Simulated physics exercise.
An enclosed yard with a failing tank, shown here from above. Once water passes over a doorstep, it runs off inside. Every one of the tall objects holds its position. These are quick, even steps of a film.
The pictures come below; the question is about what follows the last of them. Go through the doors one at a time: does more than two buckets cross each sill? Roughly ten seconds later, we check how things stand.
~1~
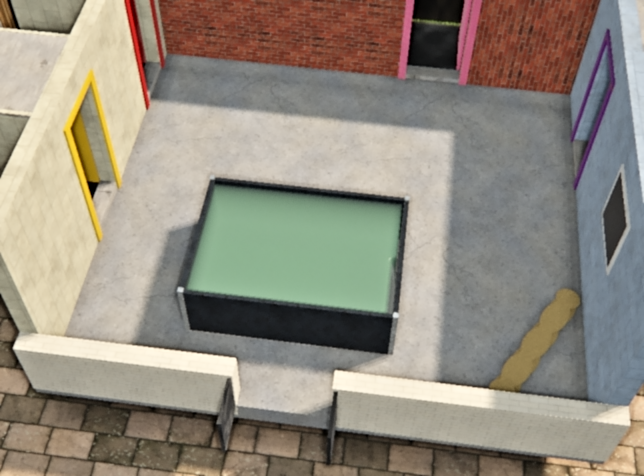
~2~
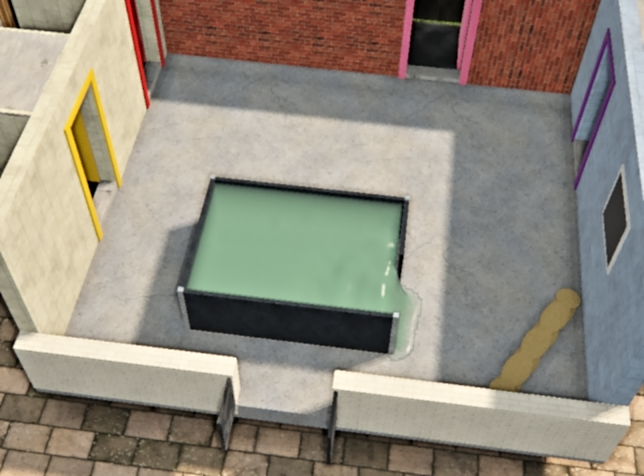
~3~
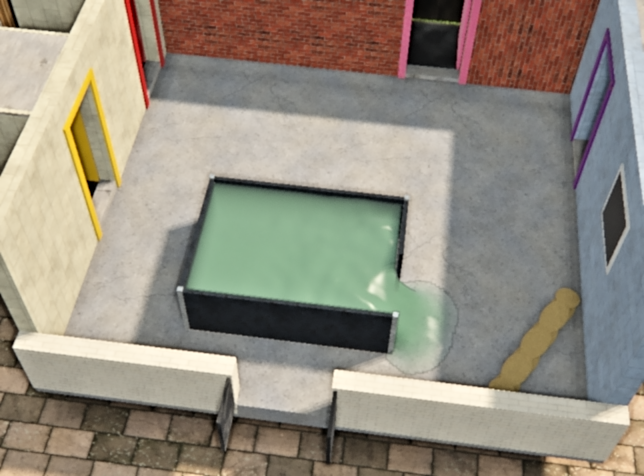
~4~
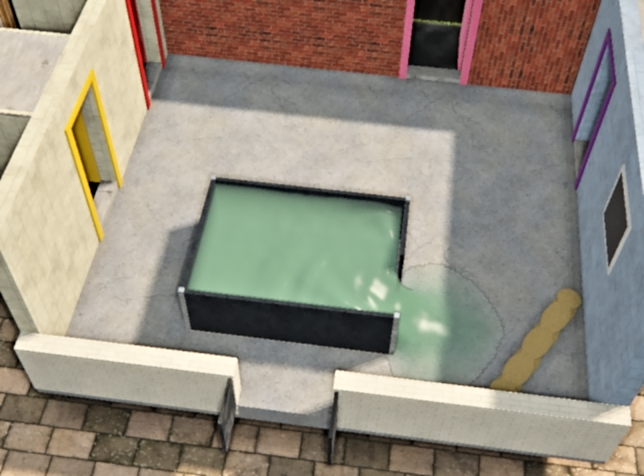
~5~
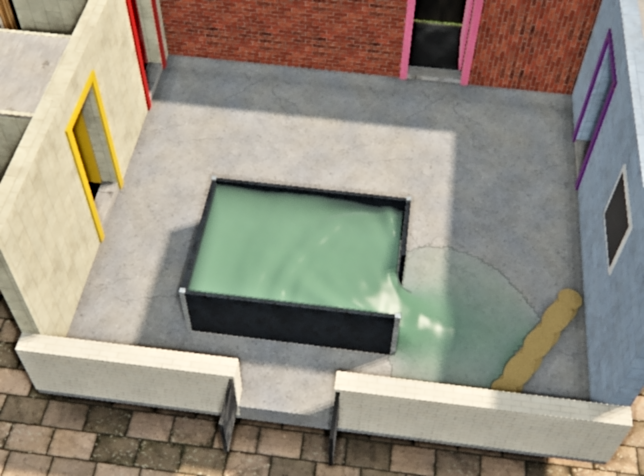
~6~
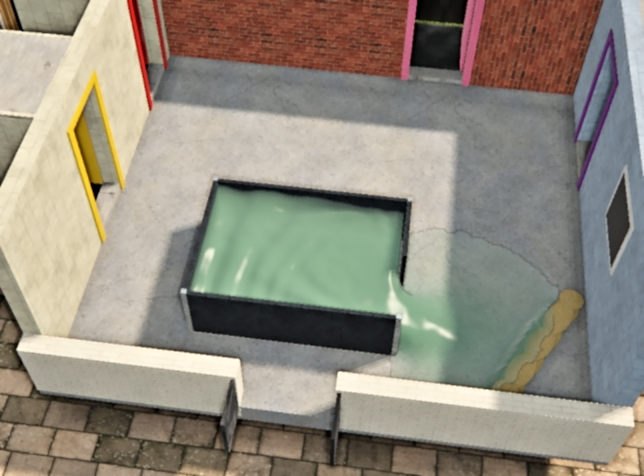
In order: Pink door: More than two buckets; purple door: More than two buckets; yellow door: No more than two buckets; red door: No more than two buckets.
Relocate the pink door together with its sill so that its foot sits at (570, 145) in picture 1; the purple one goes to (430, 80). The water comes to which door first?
That is the pink one.
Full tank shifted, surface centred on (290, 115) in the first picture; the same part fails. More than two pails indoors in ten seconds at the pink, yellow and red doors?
Results - pink: Doesn't reach it; yellow: Doesn't reach it; red: Doesn't reach it.
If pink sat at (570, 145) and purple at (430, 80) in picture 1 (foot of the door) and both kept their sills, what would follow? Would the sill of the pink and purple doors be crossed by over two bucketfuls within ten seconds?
Looking at it, the pink door tops the limit, and the purple door tops the limit.
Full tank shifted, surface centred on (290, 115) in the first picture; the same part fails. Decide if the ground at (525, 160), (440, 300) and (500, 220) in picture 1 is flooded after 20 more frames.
Log: Flood; flood; flood.
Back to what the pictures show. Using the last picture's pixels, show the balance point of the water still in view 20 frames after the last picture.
Close to (400, 281).
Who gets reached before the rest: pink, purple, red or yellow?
The one in purple, before the others.
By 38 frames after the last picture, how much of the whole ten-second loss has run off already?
Around 30 percent.
A moment on, water covers 20 % of the floor; the pink door not reached, the purple door not reached, the yellow door not reached, the red door not reached.
Next, water covers 25 % of the floor; the pink door not reached, the purple door wet at the sill, nothing in, the yellow door not reached, the red door not reached.
Then, water covers 45 % of the floor; the pink door wet at the sill, nothing in, the purple door under two buckets in, the yellow door not reached, the red door not reached.
Later, water covers 80 % of the floor; the pink door over two buckets in, the purple door under two buckets in, the yellow door not reached, the red door wet at the sill, nothing in.
In the end, water covers 95 % of the floor; the pink door over two buckets in, the purple door far over two buckets in, the yellow door wet at the sill, nothing in, the red door wet at the sill, nothing in.
